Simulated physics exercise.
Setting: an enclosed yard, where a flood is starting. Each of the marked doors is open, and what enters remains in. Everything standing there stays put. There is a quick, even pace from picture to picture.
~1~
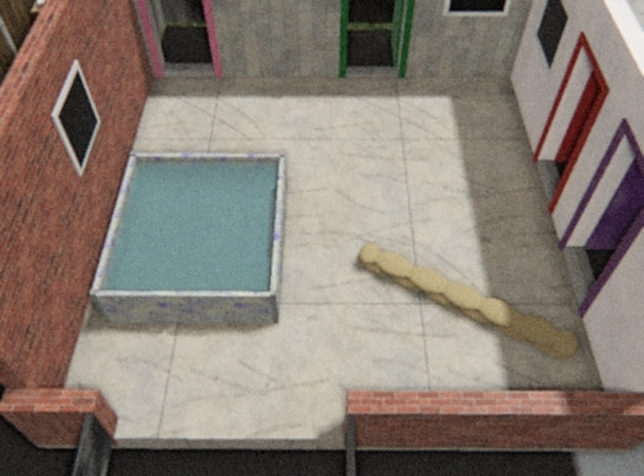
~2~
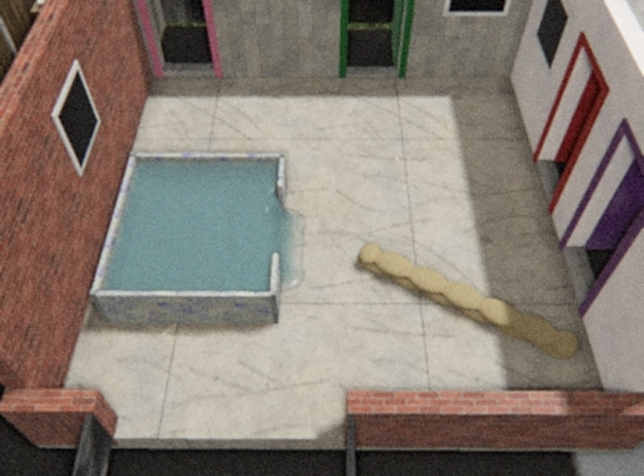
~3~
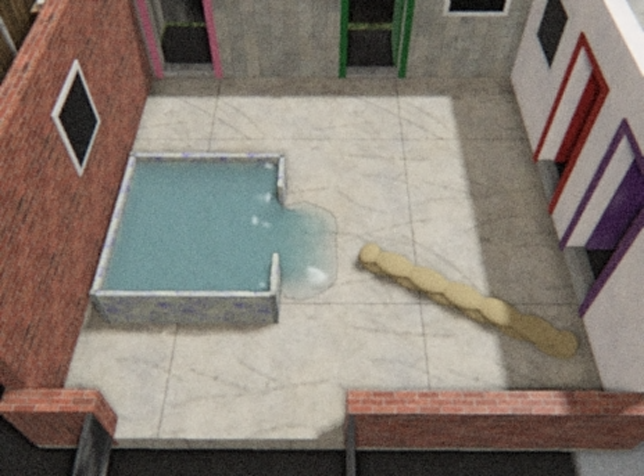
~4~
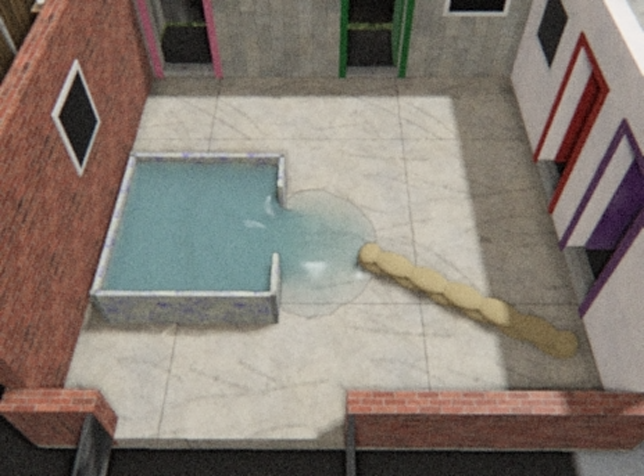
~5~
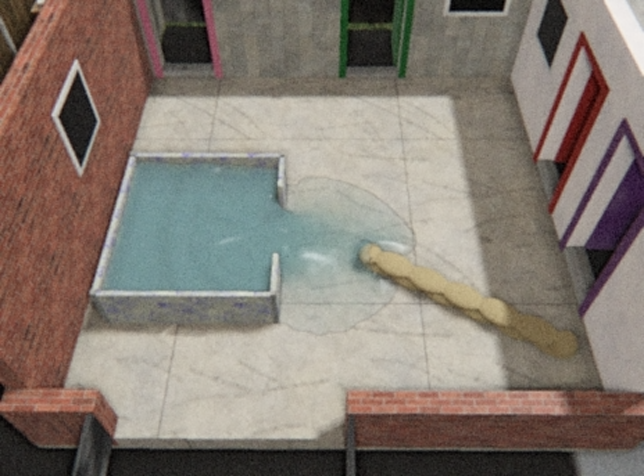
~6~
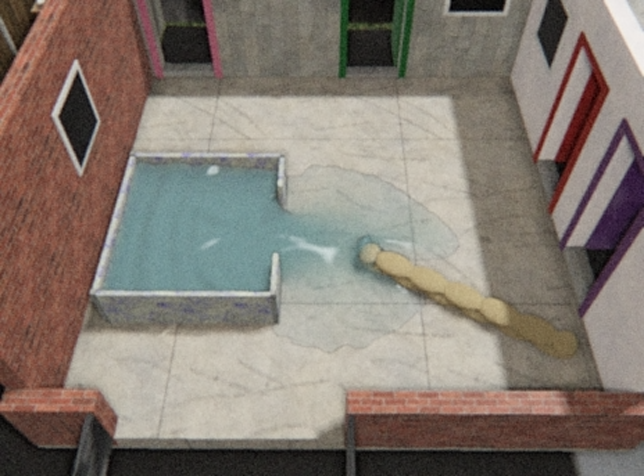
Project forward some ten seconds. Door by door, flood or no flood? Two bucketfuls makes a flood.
The red door sees more than two buckets come in. The green door sees more than two buckets come in. The purple door sees no more than two buckets come in. The pink door sees no more than two buckets come in.
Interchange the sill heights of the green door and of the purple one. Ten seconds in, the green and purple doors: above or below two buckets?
As I see it, green doesn't reach it while purple overshoots.
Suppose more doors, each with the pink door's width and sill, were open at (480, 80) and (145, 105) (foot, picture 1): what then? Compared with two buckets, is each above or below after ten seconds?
In turn, the first comes in higher and the second comes in lower.
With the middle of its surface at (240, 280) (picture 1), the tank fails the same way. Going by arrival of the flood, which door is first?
That would be the door marked purple.
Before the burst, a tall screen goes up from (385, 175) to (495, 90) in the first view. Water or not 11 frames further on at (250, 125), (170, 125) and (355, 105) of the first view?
In order: Untouched, untouched, untouched.
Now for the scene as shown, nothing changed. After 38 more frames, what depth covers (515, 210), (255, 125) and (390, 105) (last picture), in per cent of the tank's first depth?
Respectively near 10, 4 and 12 per cent.
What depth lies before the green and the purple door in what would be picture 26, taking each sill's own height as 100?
Approx. 30 % then 110 %.
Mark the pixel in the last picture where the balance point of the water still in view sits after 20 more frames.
Close to (339, 241).
A moment on, water covers 30 % of the floor; the red door not reached, the green door not reached, the purple door not reached, the pink door not reached.
Next, water covers 45 % of the floor; the red door over two buckets in, the green door not reached, the purple door wet at the sill, nothing in, the pink door not reached.
Then, water covers 50 % of the floor; the red door over two buckets in, the green door not reached, the purple door wet at the sill, nothing in, the pink door not reached.
Later, water covers 70 % of the floor; the red door far over two buckets in, the green door under two buckets in, the purple door under two buckets in, the pink door wet at the sill, nothing in.
In the end, water covers 90 % of the floor; the red door far over two buckets in, the green door over two buckets in, the purple door under two buckets in, the pink door wet at the sill, nothing in.
